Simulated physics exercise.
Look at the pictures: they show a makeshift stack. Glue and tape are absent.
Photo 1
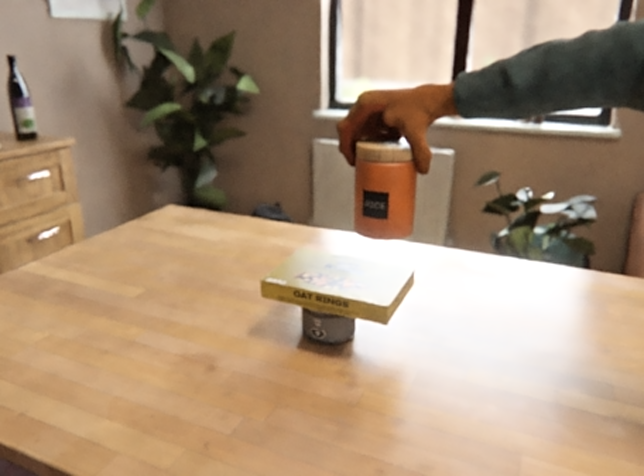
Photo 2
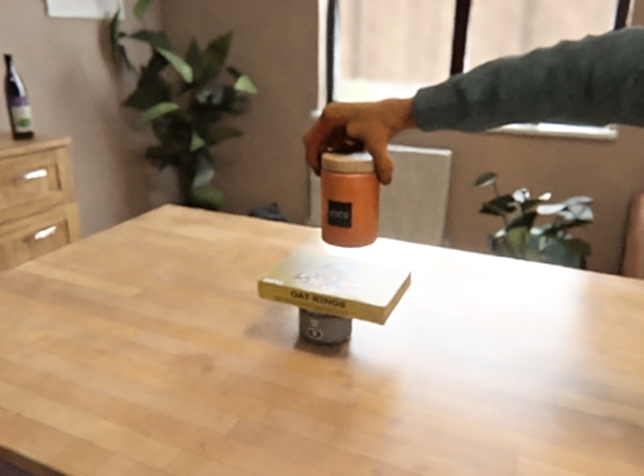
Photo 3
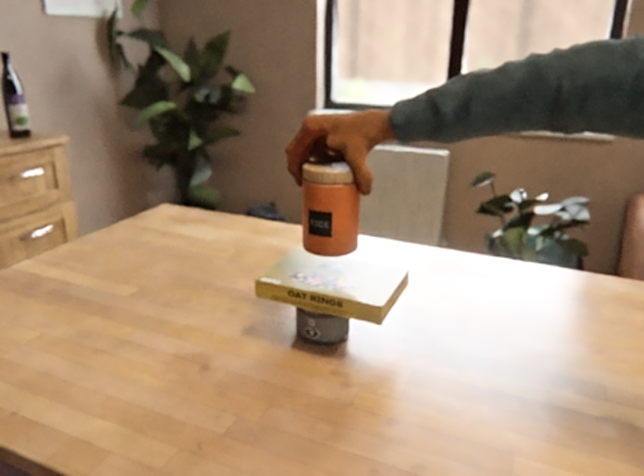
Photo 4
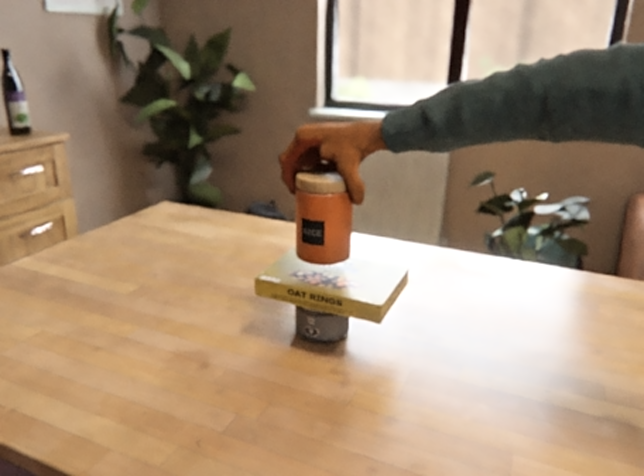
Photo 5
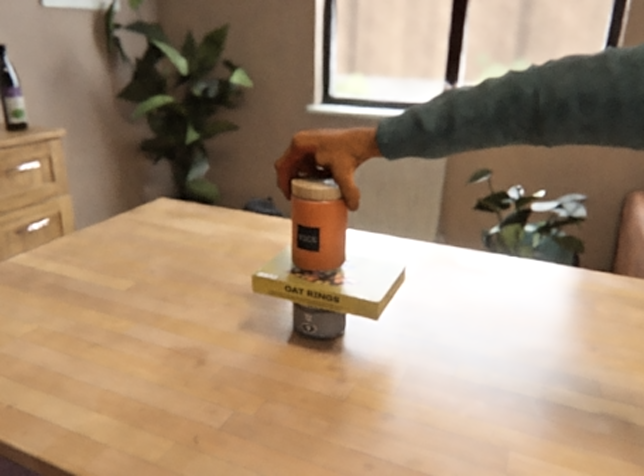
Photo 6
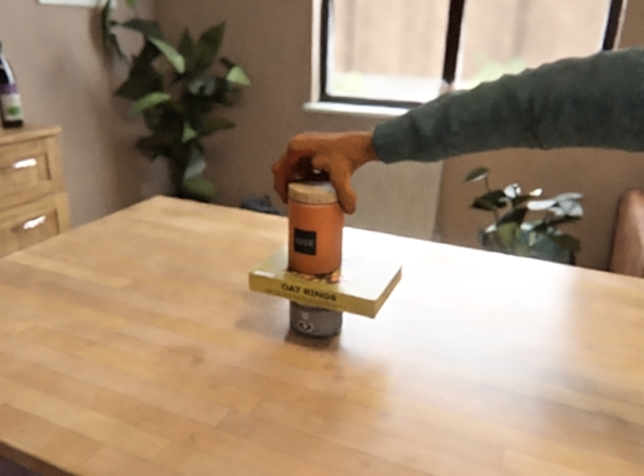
To begin with, a hand holds an orange jar above a flat yellow packet that rests on a small grey container on a wooden table. The hand moves the jar left and lowers it bit by bit. It then sets the jar down on the packet, fingers still gripping the lid.
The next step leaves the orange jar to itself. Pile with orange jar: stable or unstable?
The result is a standing stack.
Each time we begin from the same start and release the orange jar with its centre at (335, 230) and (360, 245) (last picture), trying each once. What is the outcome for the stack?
Stands firm, then topples.
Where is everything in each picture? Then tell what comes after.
Still above its spot; orange jar (385, 188); yellow packet (340, 282), in the first picture.
Still above its spot; orange jar (350, 198); yellow packet (337, 283), in the second picture.
Still above its spot; orange jar (331, 207); yellow packet (334, 282), in the third picture.
Still above its spot; orange jar (324, 216); yellow packet (334, 281), in the fourth picture.
Still above its spot; orange jar (319, 222); yellow packet (331, 278), in the fifth picture.
Set down, still held; orange jar (316, 225); yellow packet (328, 276), in the sixth picture.
Then, 0.20 s after the last picture, nothing has stirred.
Then, 0.60 s after the last picture, orange jar resting near (316, 226).
At rest, all 3 in place. Seen from the same camera at the end, orange jar near (316, 226). The stack stays up.
